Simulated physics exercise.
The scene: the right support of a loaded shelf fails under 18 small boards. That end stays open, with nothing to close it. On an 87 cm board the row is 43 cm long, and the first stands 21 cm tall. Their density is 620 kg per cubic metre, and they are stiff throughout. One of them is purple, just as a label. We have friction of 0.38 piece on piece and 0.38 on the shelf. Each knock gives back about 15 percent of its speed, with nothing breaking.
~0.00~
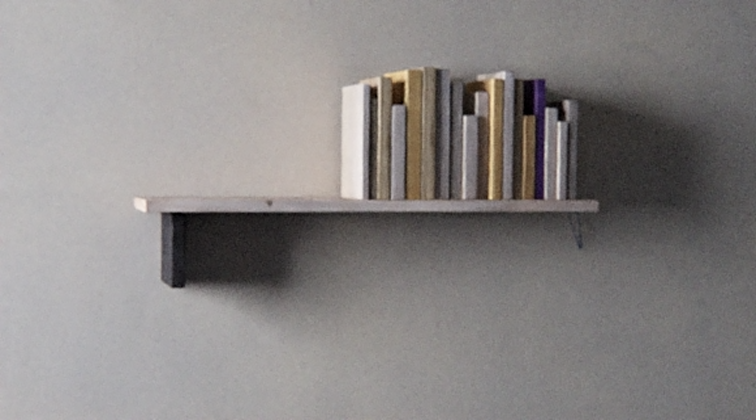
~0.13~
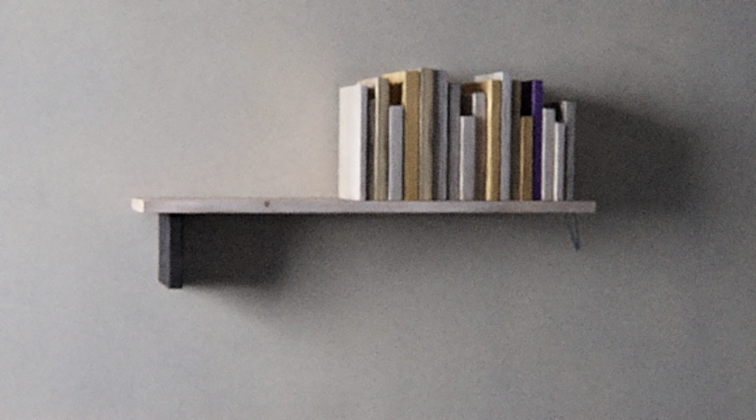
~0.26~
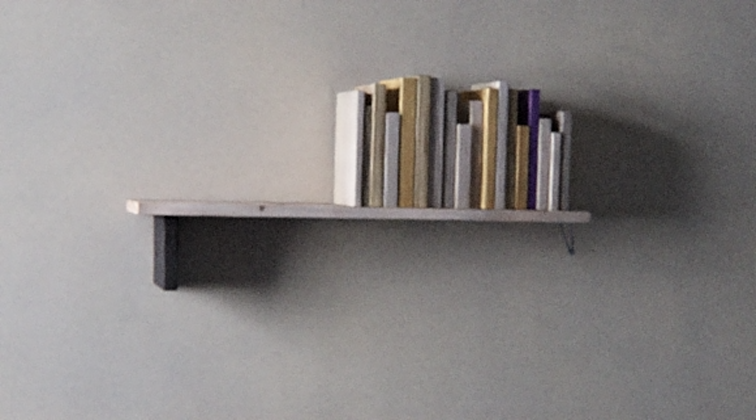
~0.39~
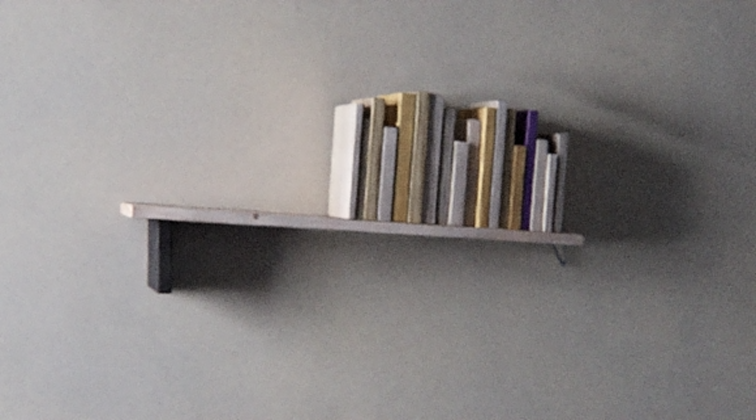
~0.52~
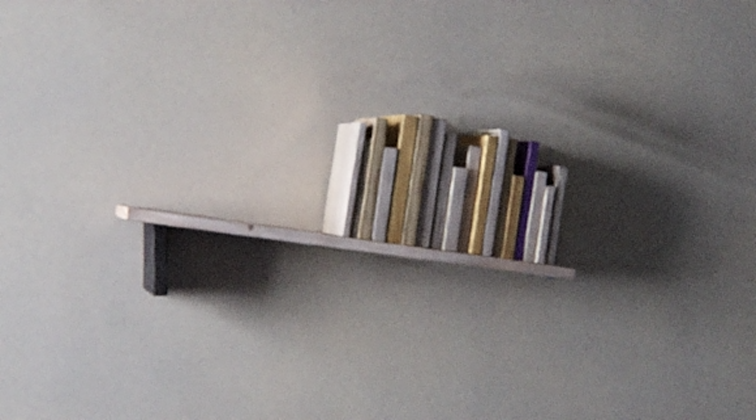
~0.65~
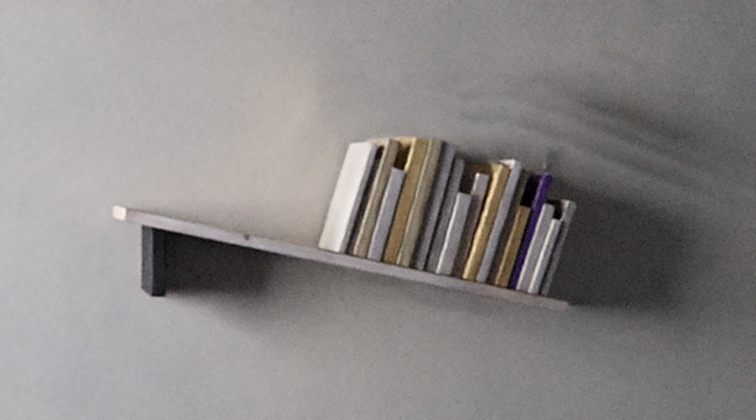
A loaded wall shelf tilts down at its right end, and its books lean right.
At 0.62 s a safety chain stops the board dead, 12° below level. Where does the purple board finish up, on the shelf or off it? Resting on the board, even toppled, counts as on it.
Off the shelf.
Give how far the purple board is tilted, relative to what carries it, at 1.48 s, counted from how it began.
Roughly 140 degrees.
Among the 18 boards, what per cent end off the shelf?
Share: Approx. 20 %.
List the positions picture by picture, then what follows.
In the first picture (pixels give the middle of a visible side; the camera pans a little; leans and shifts are taken against what carries them), shelf's free end (585, 206) slope 0°; purple board (540, 140); none has stirred.
In the second picture, shelf's free end (582, 207) slope 0°; purple board (538, 140).
In the third picture, shelf's free end (577, 217) slope 1°; purple board (534, 149).
In the fourth picture, shelf's free end (569, 240) slope 4°; purple board (529, 170).
In the fifth picture, shelf's free end (562, 273) slope 8°; purple board (527, 201).
In the sixth picture, shelf's free end (554, 305) slope 12°; purple board (530, 232) 7° from how it stood; steepest lean 7°, the board at (546, 257); movement in 18 of them.
After 0.82 s, none of the 18 boards off the shelf, 18 disturbed; purple board 34° from how it stood.
After 1.08 s, 2 of the 18 boards off the shelf; purple board on its side.
After 1.48 s, 4 of the 18 boards off the shelf; purple board upside down.
In the end (1.7 s), 4 of the 18 boards off the shelf; purple board on its side.
